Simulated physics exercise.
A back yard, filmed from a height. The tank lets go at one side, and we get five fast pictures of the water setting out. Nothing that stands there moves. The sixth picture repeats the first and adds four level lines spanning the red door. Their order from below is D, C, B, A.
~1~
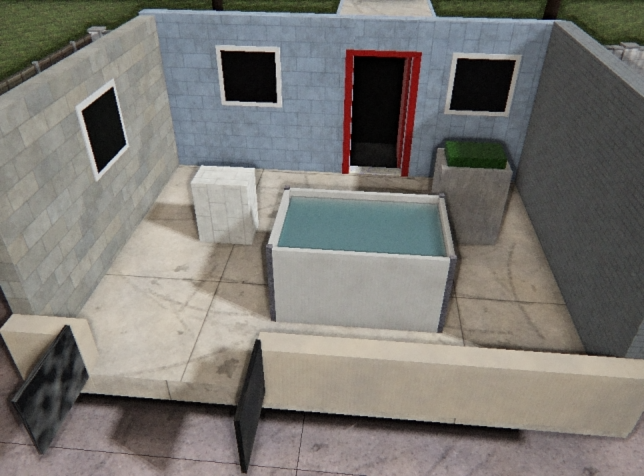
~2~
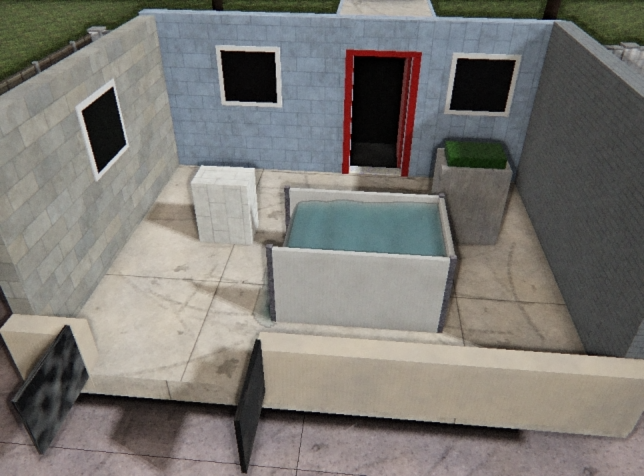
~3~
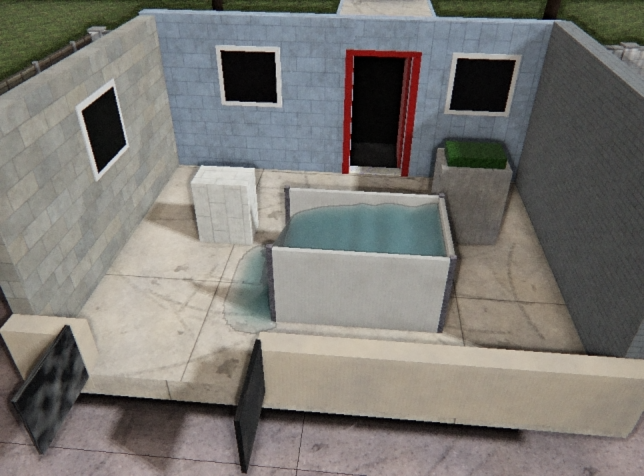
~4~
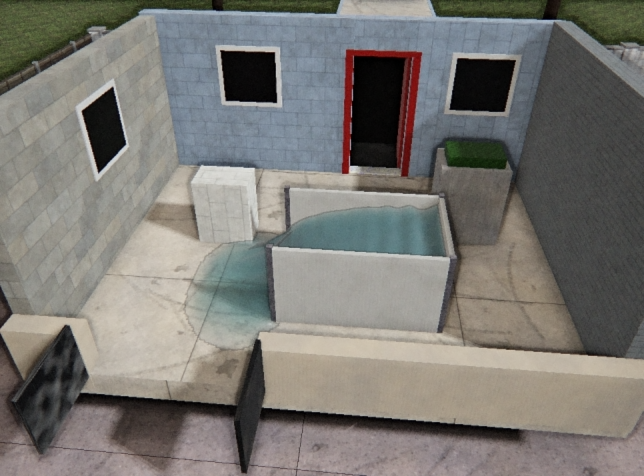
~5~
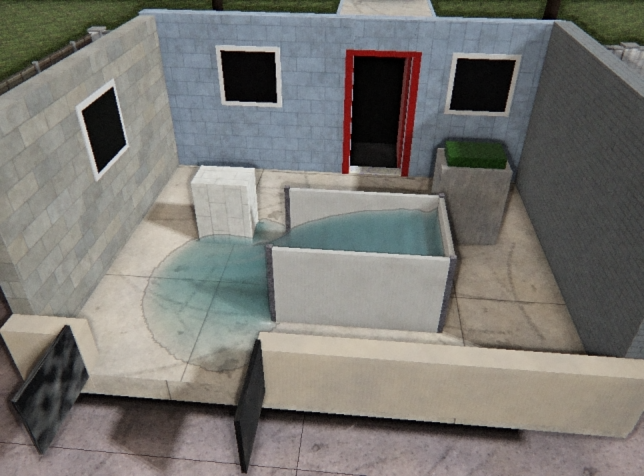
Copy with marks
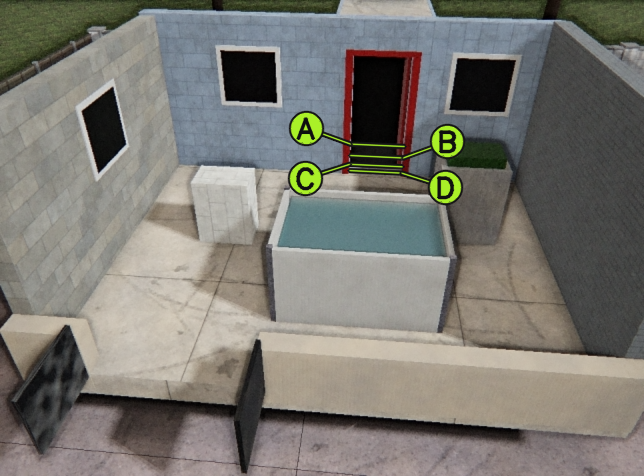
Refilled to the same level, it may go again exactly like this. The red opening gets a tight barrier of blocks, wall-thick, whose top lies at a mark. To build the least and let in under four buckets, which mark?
The limit is D.
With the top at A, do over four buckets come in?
No, not at all.
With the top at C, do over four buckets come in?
No.
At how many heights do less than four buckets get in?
All four.
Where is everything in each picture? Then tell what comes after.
Water in the tank at rest, its middle at (362, 226); foot of the red doorway at (375, 174); open gate at (171, 322).
Water covers 2 % of the ground and shows as far out as (262, 311).
Water covers 4 % of the ground and shows as far out as (251, 255).
Water covers 9 % of the ground and shows as far out as (193, 307).
Water covers 15 % of the ground and shows as far out as (149, 297).
On the marked copy, A at (377, 145); B at (376, 156); C at (376, 165); D at (375, 171); from the bottom up D, C, B, A.
If A is chosen, nothing gets over.
If B is chosen, nothing gets over.
If C is chosen, nothing gets over.
If D is chosen, a splash gets over, under a bucket.
